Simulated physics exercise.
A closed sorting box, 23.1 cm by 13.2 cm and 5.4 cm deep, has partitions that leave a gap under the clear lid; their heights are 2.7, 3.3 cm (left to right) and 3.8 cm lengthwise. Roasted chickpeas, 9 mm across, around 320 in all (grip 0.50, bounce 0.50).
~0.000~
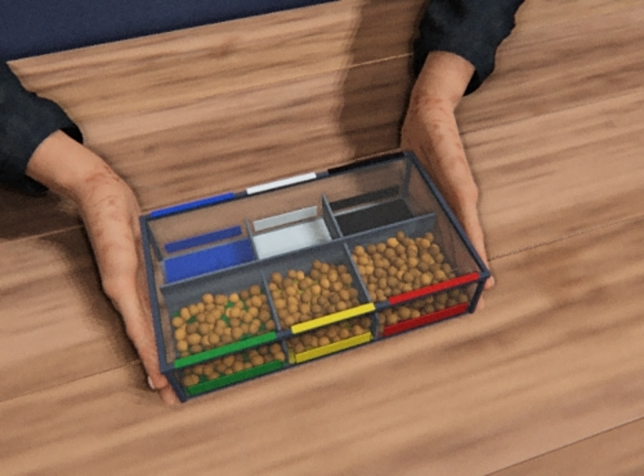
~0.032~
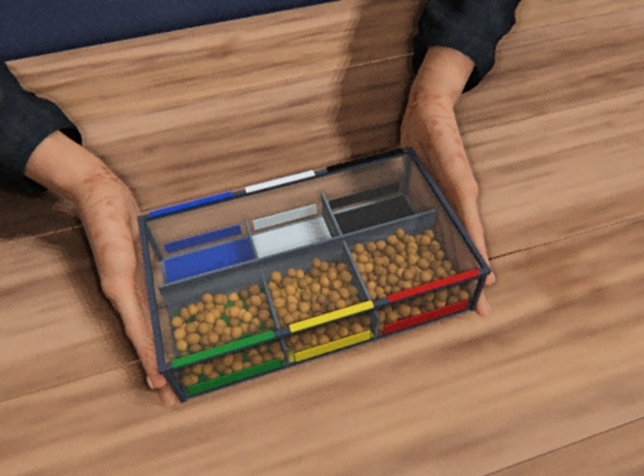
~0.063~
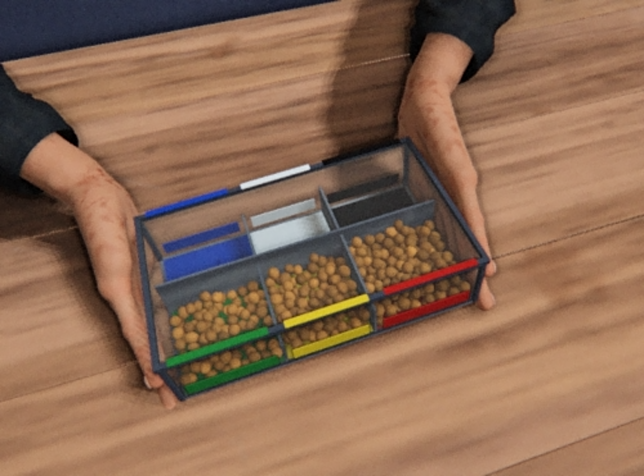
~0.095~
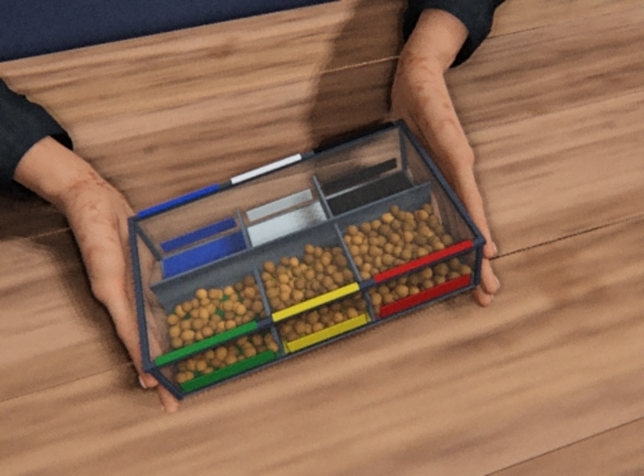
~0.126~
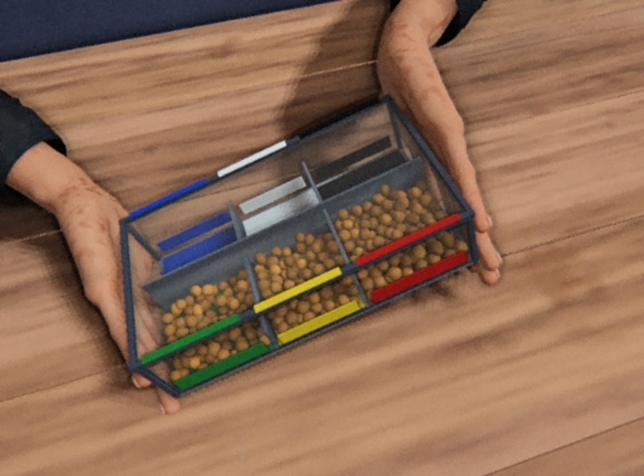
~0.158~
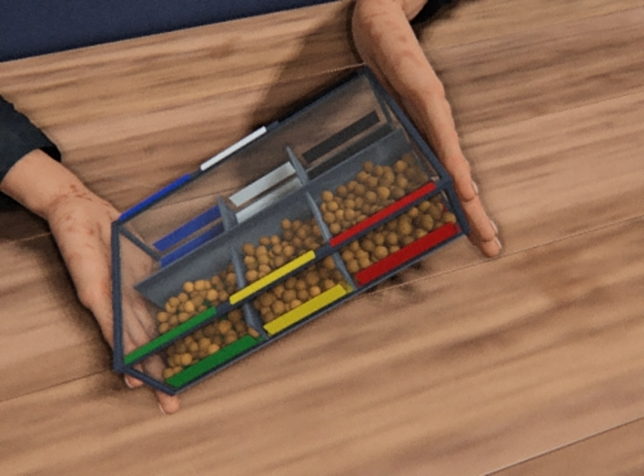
On a wooden tabletop, two hands held a clear, divided box with small round tan pieces in its three front compartments, then tilted it steadily, raising the right side higher than the left.
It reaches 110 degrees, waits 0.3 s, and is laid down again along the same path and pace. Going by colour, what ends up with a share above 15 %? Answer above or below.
Red compartment: Below; blue compartment: Above; green compartment: Above; yellow compartment: Below; white compartment: Below; black compartment: Below.
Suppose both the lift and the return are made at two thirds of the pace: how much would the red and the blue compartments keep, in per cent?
Red 5; blue 25.
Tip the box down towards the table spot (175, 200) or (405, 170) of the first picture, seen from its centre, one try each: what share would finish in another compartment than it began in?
About 40 and 50 per cent.
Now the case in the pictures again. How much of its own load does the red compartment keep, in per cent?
Roughly 10 per cent.
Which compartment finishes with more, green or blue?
It is the green one.
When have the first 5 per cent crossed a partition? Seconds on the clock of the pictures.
Near 0.50 s.
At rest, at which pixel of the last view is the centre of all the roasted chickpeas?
At about (208, 317).
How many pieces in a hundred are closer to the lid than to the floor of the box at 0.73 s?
Roughly 80 per cent.
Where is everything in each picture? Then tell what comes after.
Box tilt 0 degrees, front corners at (167, 367) and (484, 273); red 45 %, green 25 %, yellow 30 %, in the first picture.
Box tilt 1 degrees, front corners at (165, 366) and (484, 270), in the second picture.
Box tilt 4 degrees, front corners at (159, 366) and (483, 259), lowest corner left back, in the third picture.
Box tilt 9 degrees, front corners at (150, 365) and (478, 240), lowest corner left back, in the fourth picture.
Box tilt 16 degrees, front corners at (136, 364) and (467, 213), lowest corner left back, in the fifth picture.
Box tilt 24 degrees, front corners at (122, 364) and (444, 181), lowest corner left back; red 45 %, green 25 %, yellow 30 %. Its pace works out near 245 degrees a second, in the sixth picture.
After 0.73 s, tilt 110 degrees; red 20 %, blue 10 %, green 55 %, yellow 10 %.
After 1.12 s, tilt 63 degrees; red 5 %, blue 25 %, green 65 %, yellow 5 %.
After 1.59 s, tilt 0 degrees; red 5 %, blue 25 %, green 65 %, yellow 5 %.
In the end, at 2.1 s, red 5 %, blue 25 %, green 65 %, yellow 5 %, white 0 %, black 0 %.
